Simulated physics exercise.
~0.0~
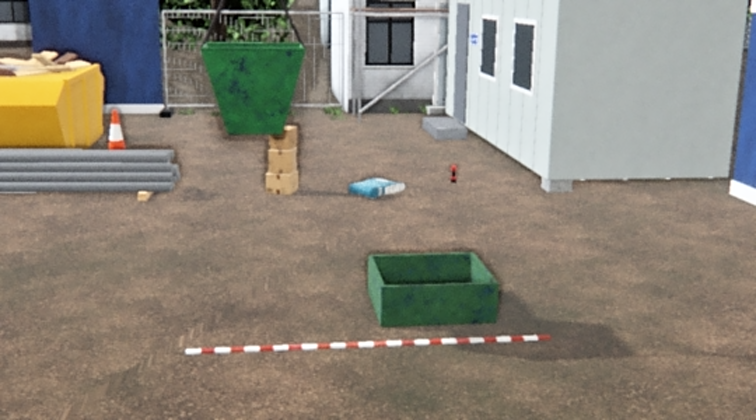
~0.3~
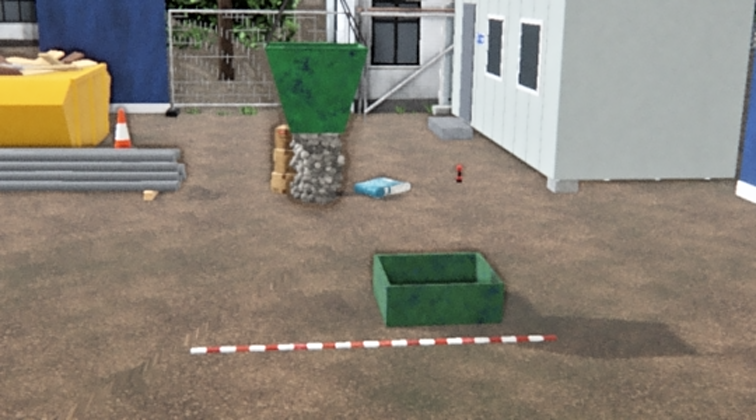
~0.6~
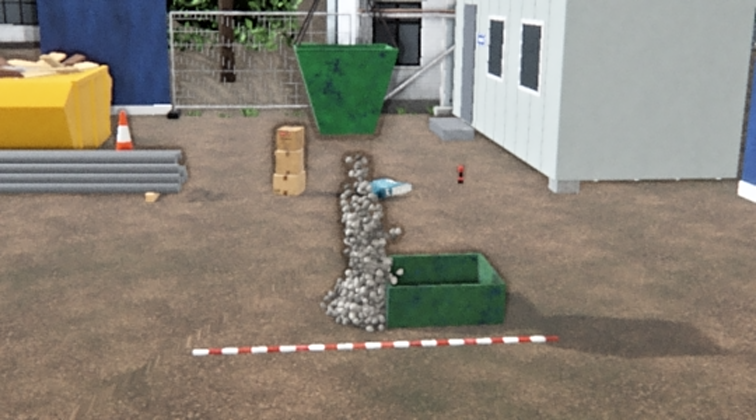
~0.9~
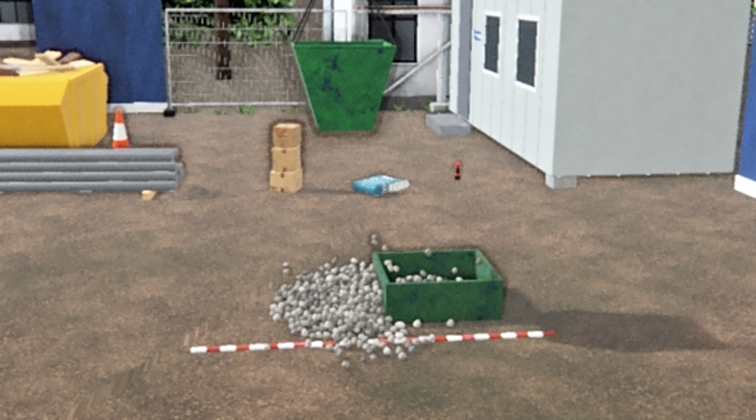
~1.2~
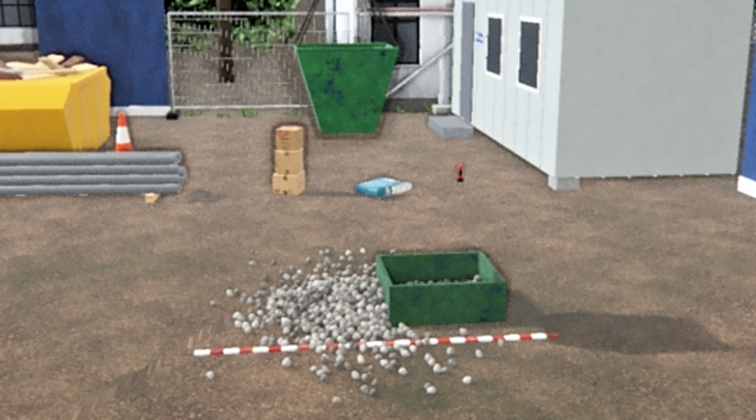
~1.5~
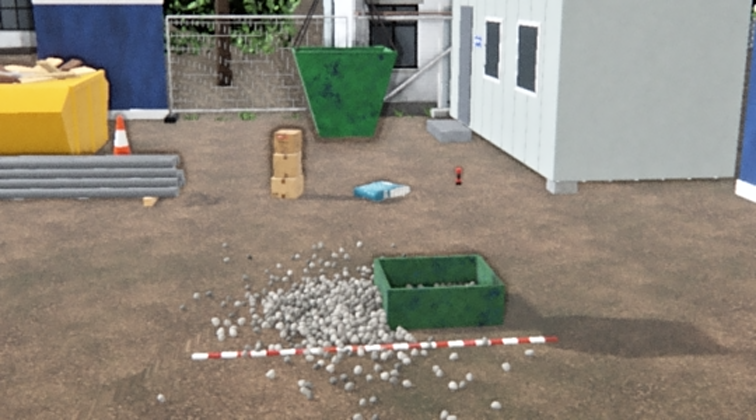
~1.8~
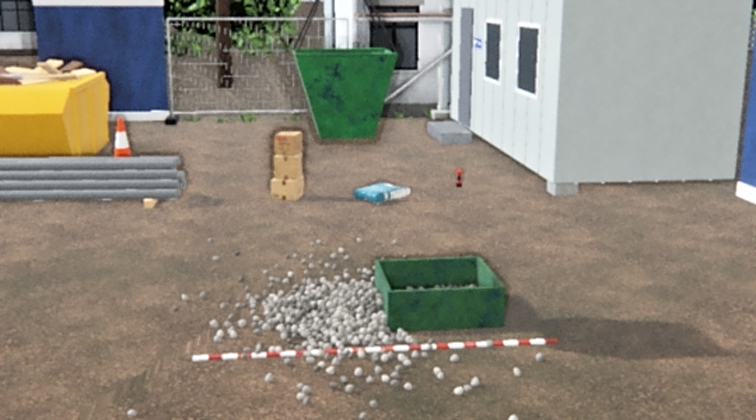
To begin with, a green hopper hangs above a dirt yard, with an open green bin and a red and white striped pole on the ground below. The hopper moves rightwards, and a mass of round grey stones pours from its bottom. It comes to a stop as the last stones drop in a column, landing mostly just left of the bin. The stones pile up against the bin's left side and spill over the pole, while a few fall inside. Stragglers roll outwards and settle, leaving a wide scattered heap left of the bin, a small share inside and a few in front.
